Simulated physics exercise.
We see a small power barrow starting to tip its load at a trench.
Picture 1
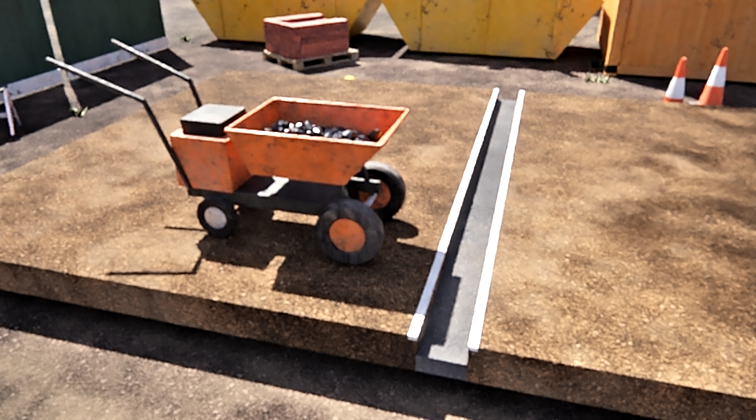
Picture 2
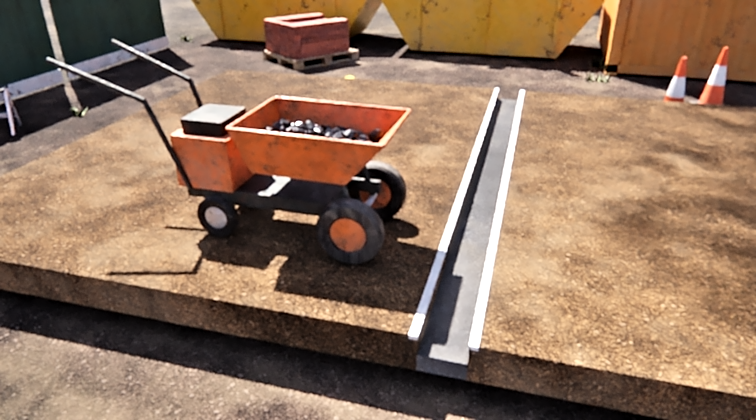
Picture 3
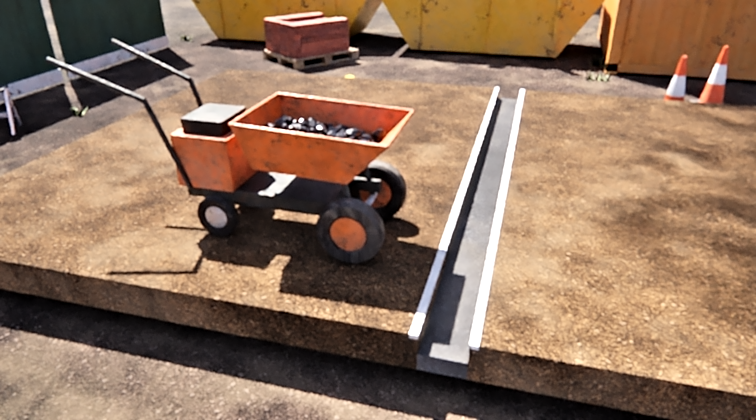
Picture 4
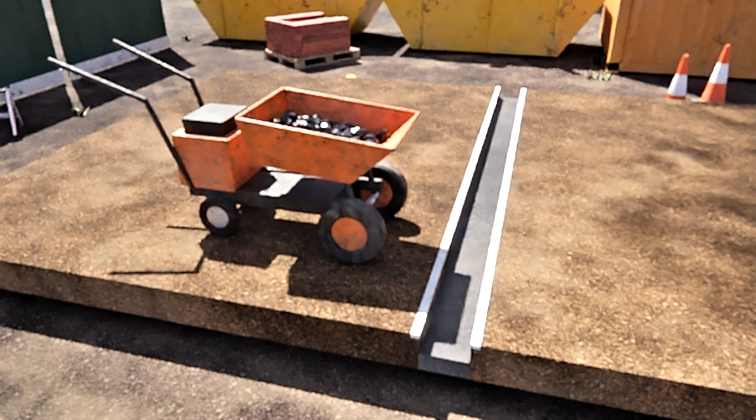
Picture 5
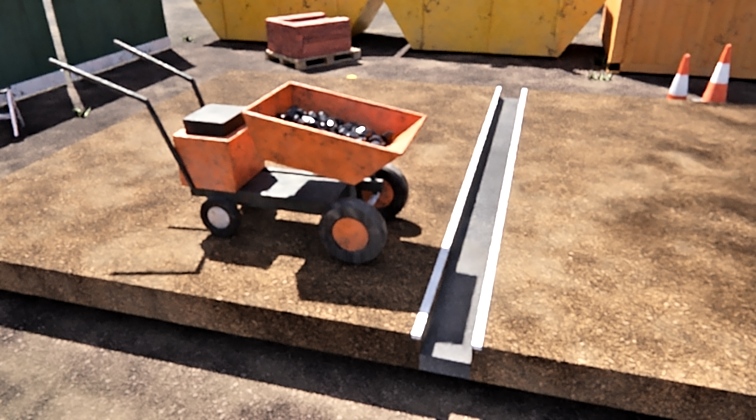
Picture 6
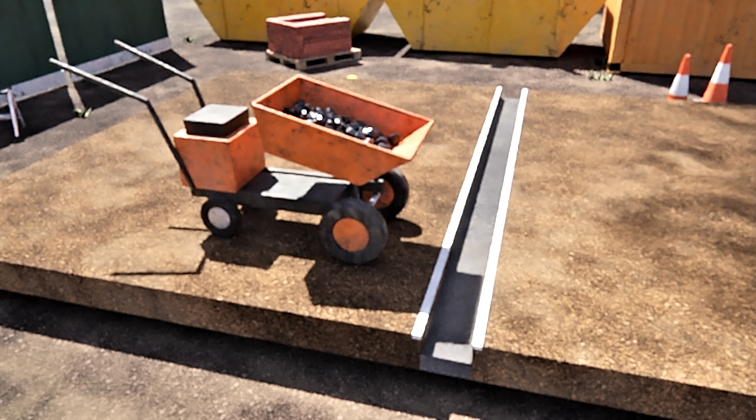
An orange power barrow's skip of dark lumps gradually tilts rightward beside a narrow trench.
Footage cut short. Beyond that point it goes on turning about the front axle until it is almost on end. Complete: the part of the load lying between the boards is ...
More than half.
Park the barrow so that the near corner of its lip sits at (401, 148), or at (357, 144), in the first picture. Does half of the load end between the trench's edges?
Note: Stop one, a minority share; stop two, a majority share.
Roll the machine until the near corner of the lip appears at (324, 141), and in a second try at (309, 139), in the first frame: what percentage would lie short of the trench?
Some 30 % then some 50 %.
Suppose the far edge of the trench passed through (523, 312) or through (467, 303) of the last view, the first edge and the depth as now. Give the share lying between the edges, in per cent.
About 100 and 30 per cent.
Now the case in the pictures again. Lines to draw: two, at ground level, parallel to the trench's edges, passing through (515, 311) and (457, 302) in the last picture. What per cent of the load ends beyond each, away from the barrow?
20 % and 70 %, in that order.
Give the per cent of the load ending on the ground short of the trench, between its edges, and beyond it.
In percent, short 0, between 65 and beyond 30.
Just after the last frame, skip tipped steeply; every one in the skip.
A moment on, skip tipped right over; the larger part in the skip; about a tenth in or heaped over the trench; just a few falling.
Further on, skip tipped right over; about a tenth in the skip; roughly two thirds in or heaped over the trench; roughly a third beyond it.
When it is over, skip tipped right over; just a few in the skip; roughly two thirds in or heaped over the trench; roughly a third beyond it.
